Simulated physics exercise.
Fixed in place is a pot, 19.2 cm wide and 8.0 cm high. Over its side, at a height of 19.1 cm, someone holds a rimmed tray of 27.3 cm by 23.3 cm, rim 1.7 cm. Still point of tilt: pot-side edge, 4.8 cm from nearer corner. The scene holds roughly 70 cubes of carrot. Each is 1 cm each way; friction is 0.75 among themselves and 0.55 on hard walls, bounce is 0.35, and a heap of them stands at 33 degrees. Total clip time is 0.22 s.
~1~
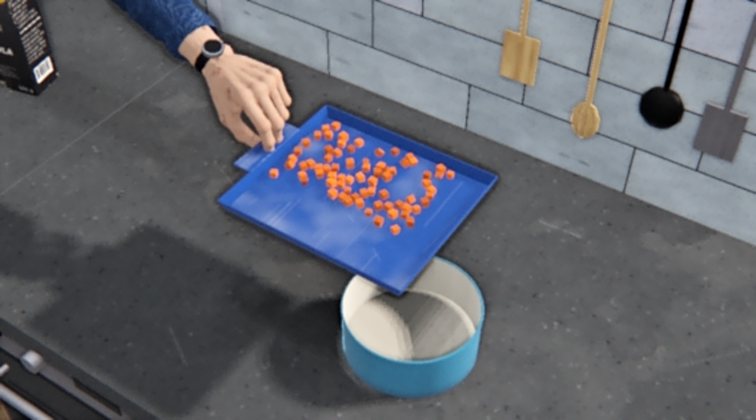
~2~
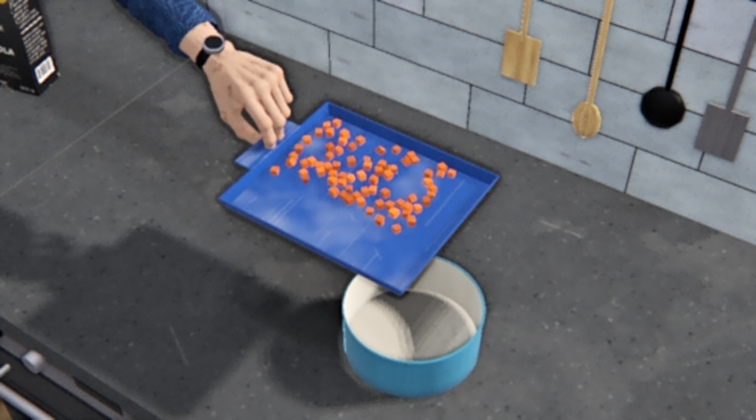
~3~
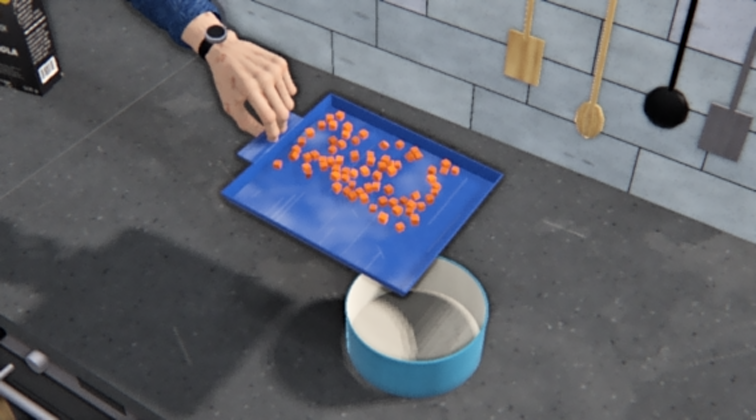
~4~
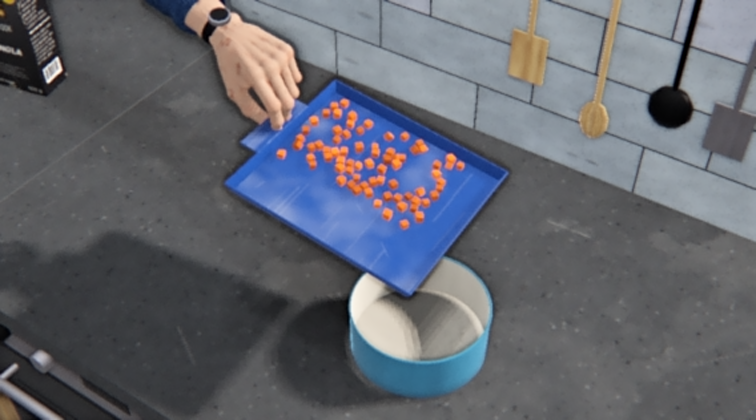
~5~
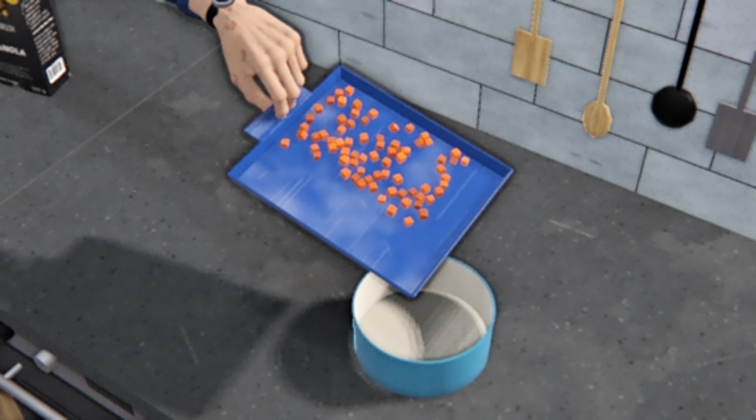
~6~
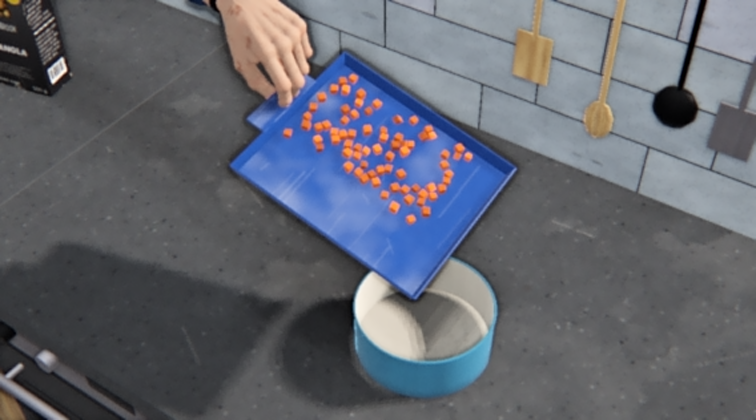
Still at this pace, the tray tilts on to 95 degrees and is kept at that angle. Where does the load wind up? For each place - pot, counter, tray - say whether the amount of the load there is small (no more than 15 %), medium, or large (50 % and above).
Pot: Small; counter: Large; tray: Small.
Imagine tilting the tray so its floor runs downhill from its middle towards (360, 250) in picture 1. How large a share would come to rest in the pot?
10 %.
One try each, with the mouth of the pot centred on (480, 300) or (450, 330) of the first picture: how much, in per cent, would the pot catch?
First try around 15 %, second around 60 %.
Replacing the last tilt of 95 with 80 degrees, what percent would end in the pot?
5 percent.
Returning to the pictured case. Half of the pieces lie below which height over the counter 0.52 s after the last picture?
Roughly 16 cm.
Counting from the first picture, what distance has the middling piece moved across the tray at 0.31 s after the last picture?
Around 5 centimetres.
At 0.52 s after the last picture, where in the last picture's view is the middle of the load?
Load centre: About (459, 316) px.
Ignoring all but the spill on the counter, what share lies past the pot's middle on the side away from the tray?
About 100 %.
Then, 0.31 s after the last picture, tilt 57 degrees; the tray holds 100 %, the pot 0 %.
Then, 0.52 s after the last picture, tilt 82 degrees; the tray holds 30 %, the pot 0 %.
Then, 0.84 s after the last picture, tilt 95 degrees; the tray holds 0 %, the pot 5 %.
In the end, pot 5 %, counter 95 %, tray 0 %.
